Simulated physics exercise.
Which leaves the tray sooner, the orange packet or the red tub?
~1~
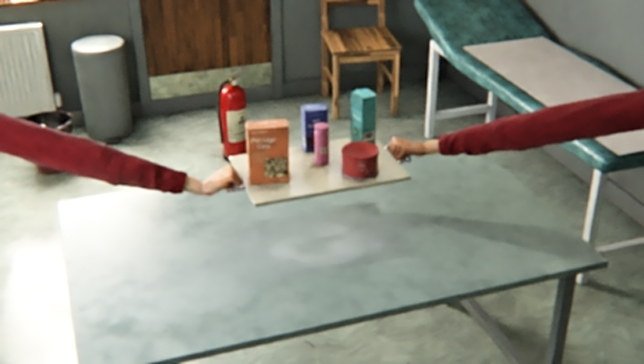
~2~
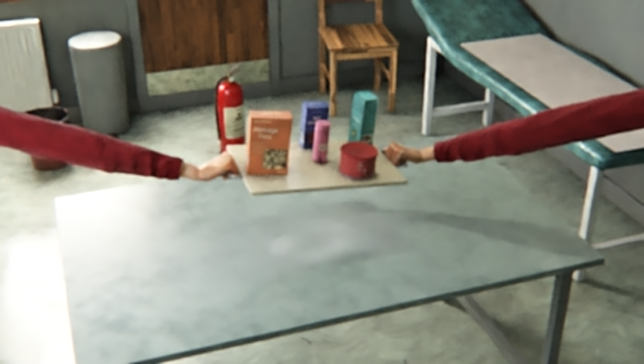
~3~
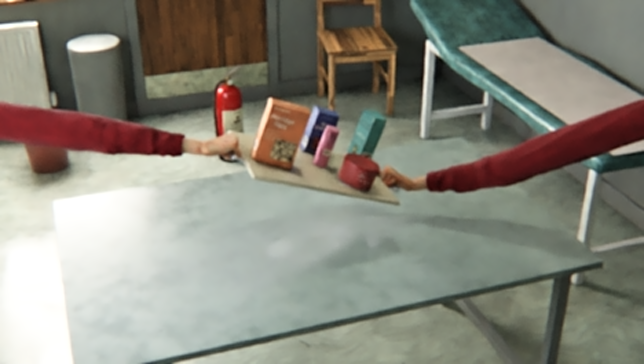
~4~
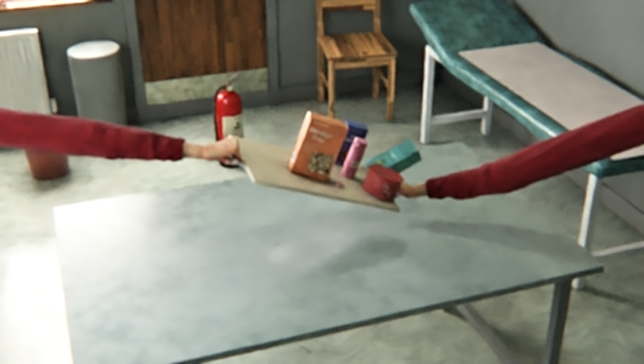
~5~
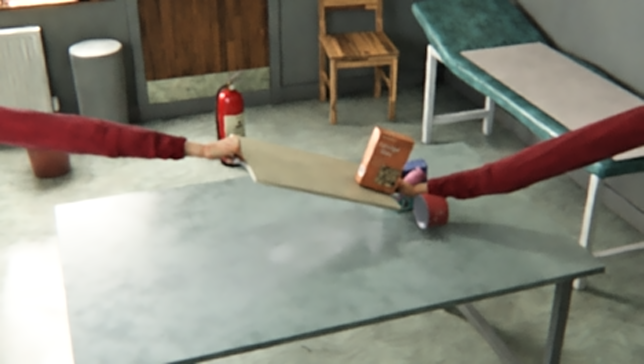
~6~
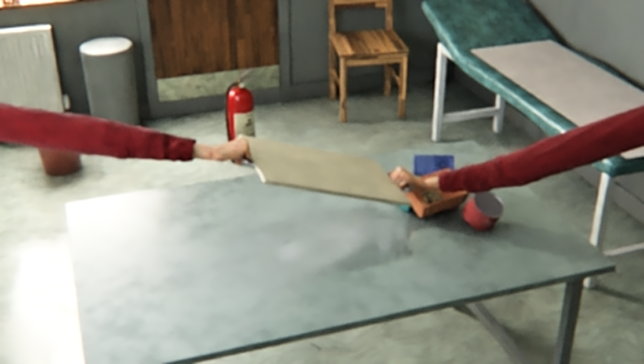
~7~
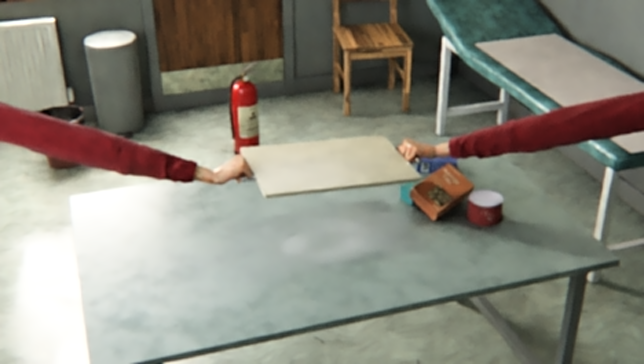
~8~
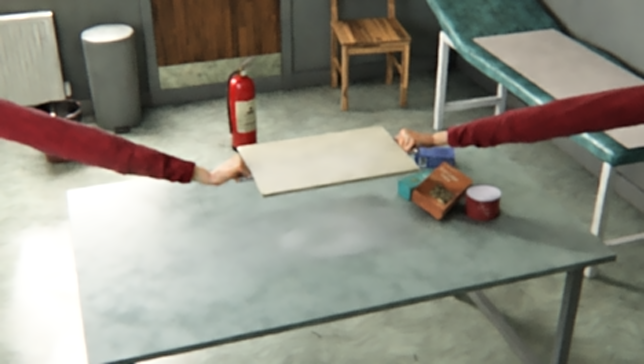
The red tub leaves sooner. It is already past the right edge while the orange packet is still leaning on the tilted tray.
The clip opens on two red-sleeved arms holding a flat, rimless tray above a grey table, with an orange packet, a blue carton, a turquoise carton, a pink shaker and a red tub on it. The hands tip the tray down to the right, and the items lean and slide that way. The turquoise carton topples and leaves first, then the red tub, pink shaker and blue carton go over the right edge. The orange packet follows and lands on its side. The hands bring the empty tray back to roughly level, with the packet, tub and cartons lying on the table beside it.
